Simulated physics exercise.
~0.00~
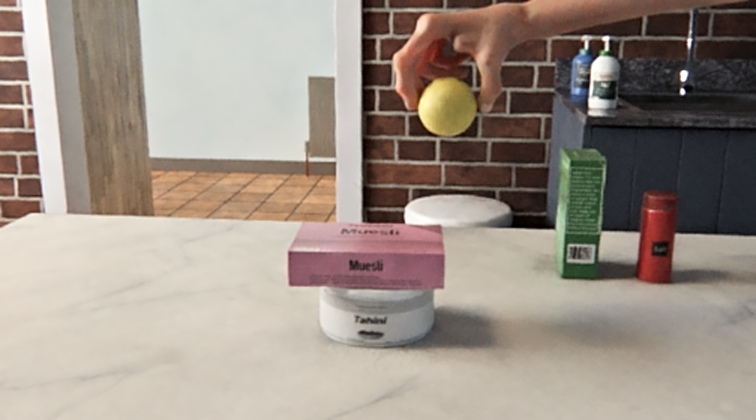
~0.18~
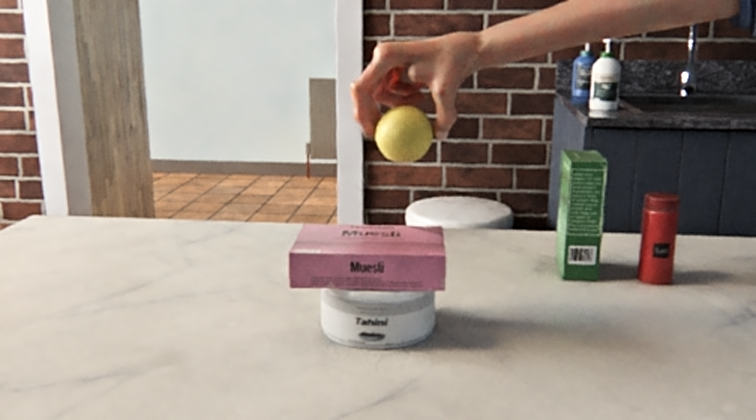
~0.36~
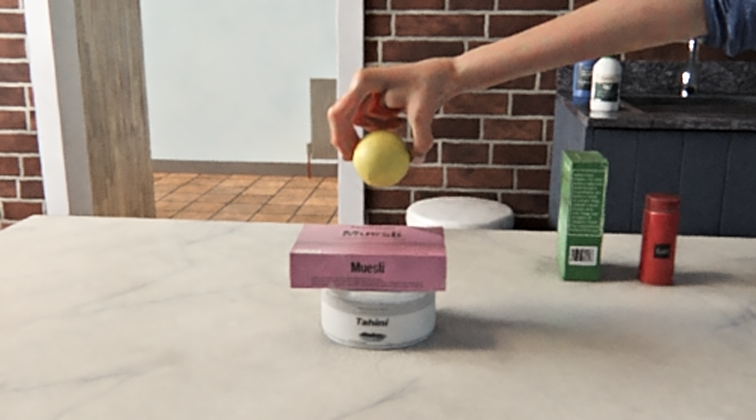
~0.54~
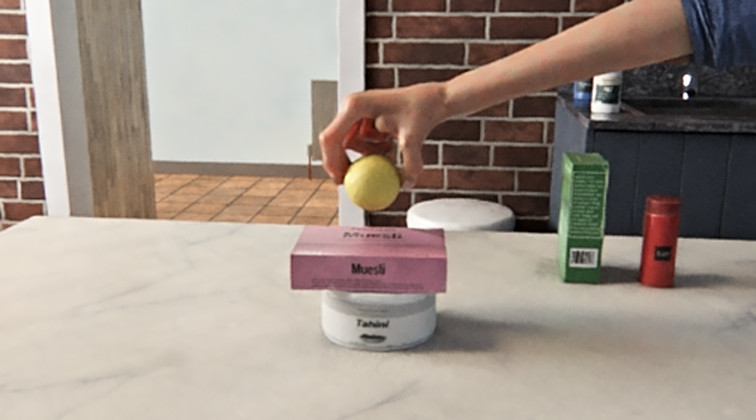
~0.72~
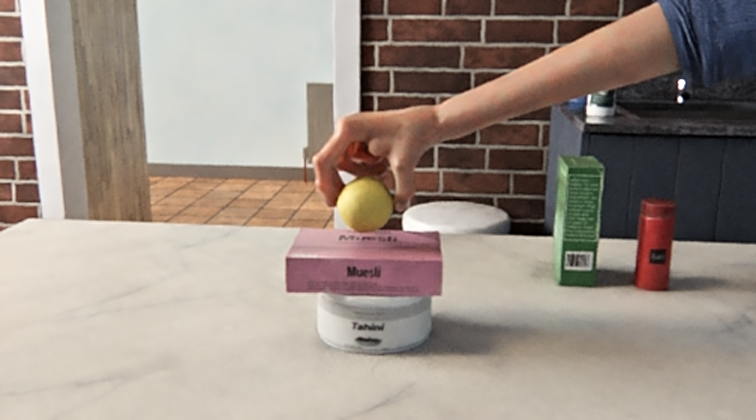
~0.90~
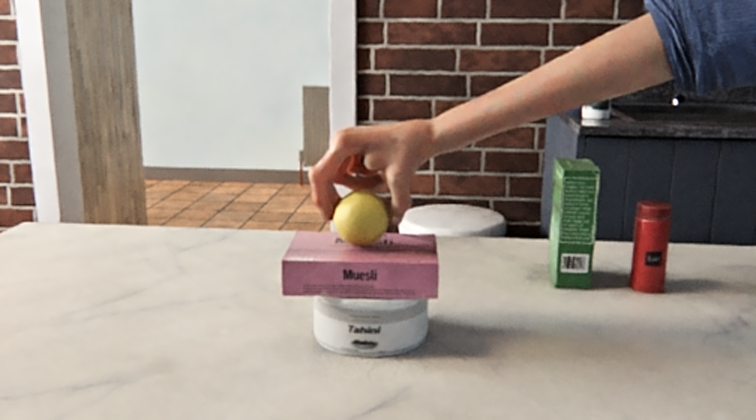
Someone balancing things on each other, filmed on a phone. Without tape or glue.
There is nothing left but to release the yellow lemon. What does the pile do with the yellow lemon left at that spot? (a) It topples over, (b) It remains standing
It remains standing (b).
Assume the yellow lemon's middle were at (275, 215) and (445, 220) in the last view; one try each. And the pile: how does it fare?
Case 1: Collapse. Case 2: Collapse.
By 1.40 s, all is still.
By 2.20 s, things are still on the move.
By 2.90 s, yellow lemon resting near (361, 219).
When it is over (4.0 s), all 5 as before. End places, in pixels of the last picture, yellow lemon near (361, 219). The pile holds.
